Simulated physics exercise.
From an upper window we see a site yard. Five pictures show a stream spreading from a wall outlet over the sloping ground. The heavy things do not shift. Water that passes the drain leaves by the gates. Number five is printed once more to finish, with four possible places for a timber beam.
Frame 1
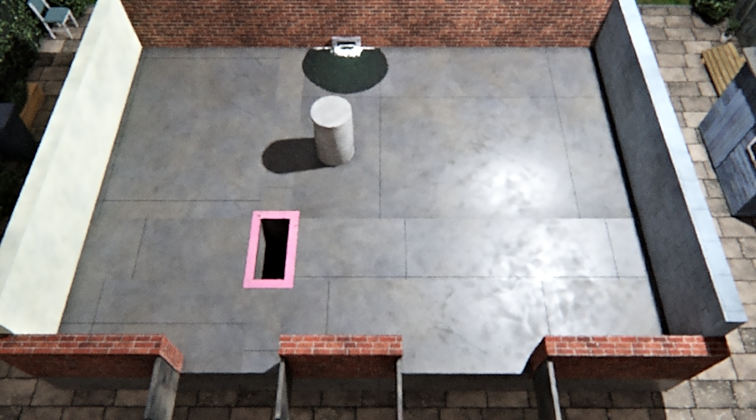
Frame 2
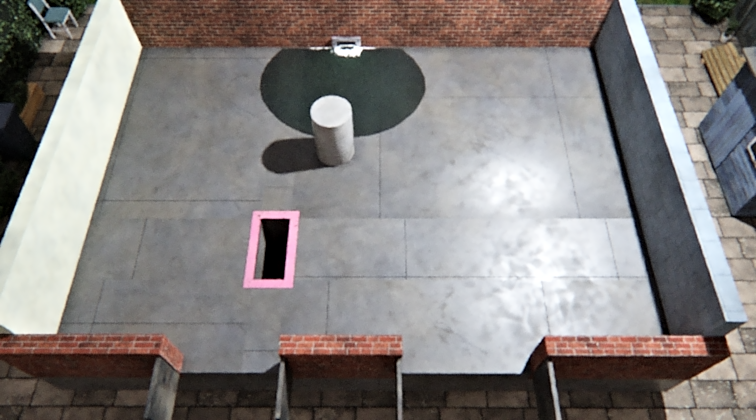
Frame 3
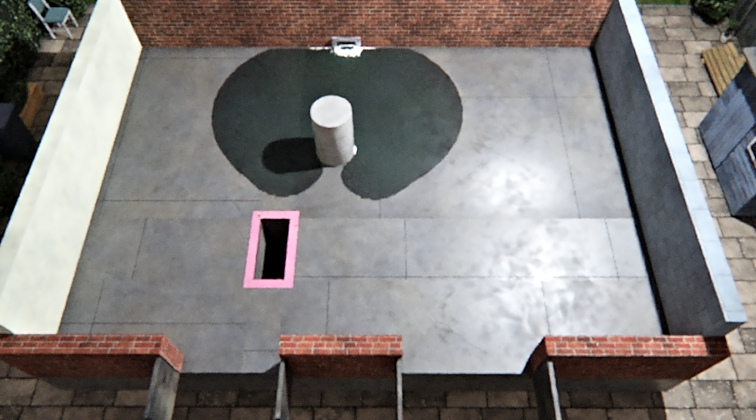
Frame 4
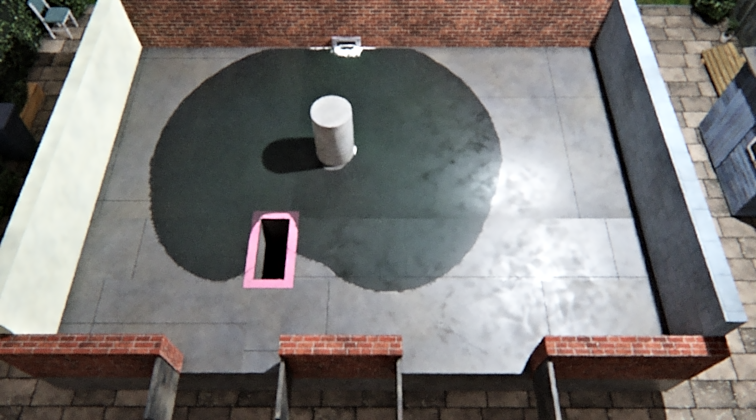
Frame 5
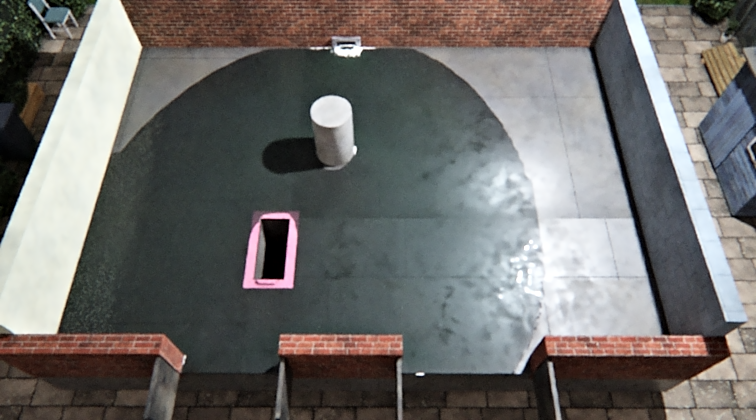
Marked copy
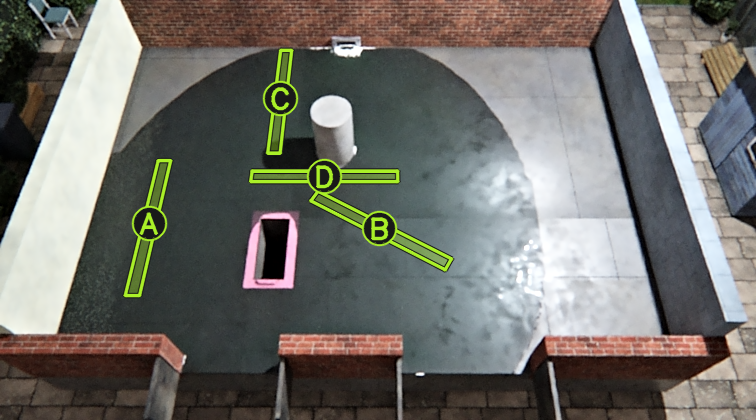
A grey paved site yard, seen from an upper window, lies between a brick wall at the back, pale side walls and low brick walls with two open gateways in front. A whitish cylinder stands behind a pink-rimmed drain pit left of centre. Dark water spreads from the outfall in the back wall, passes around the cylinder, enters the pit and covers most of the ground, while the view stays still.
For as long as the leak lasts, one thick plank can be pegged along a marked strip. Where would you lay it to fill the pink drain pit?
C beats the others.
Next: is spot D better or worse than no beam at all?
It is worse.
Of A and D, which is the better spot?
A.
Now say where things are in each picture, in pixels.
The first picture shows outfall at (347, 43); pink drain pit at (272, 248); open gate at (236, 355); open gate at (465, 356); 3 % of the ground under water, visible out to (320, 84); pink drain pit still dry.
In the second picture, 10 % of the ground under water, visible out to (368, 130); pink drain pit still dry.
In the third picture, 21 % of the ground under water, visible out to (367, 195); pink drain pit still dry.
In the fourth picture, 41 % of the ground under water, visible out to (172, 251); pink drain pit taking water.
In the fifth picture, 64 % of the ground under water, visible out to (98, 298); pink drain pit taking water.
In lime, A from (132, 295) to (164, 160); B from (314, 196) to (448, 264); C from (273, 153) to (286, 50); D from (251, 176) to (397, 176).
If A is chosen, about 17 % of the stream goes into the pink drain pit, about 83 % out by the gates.
If B is chosen, about 17 % of the stream goes into the pink drain pit, about 83 % out by the gates.
If C is chosen, about 24 % of the stream goes into the pink drain pit, about 75 % out by the gates.
If D is chosen, about 7 % of the stream goes into the pink drain pit, about 93 % out by the gates.
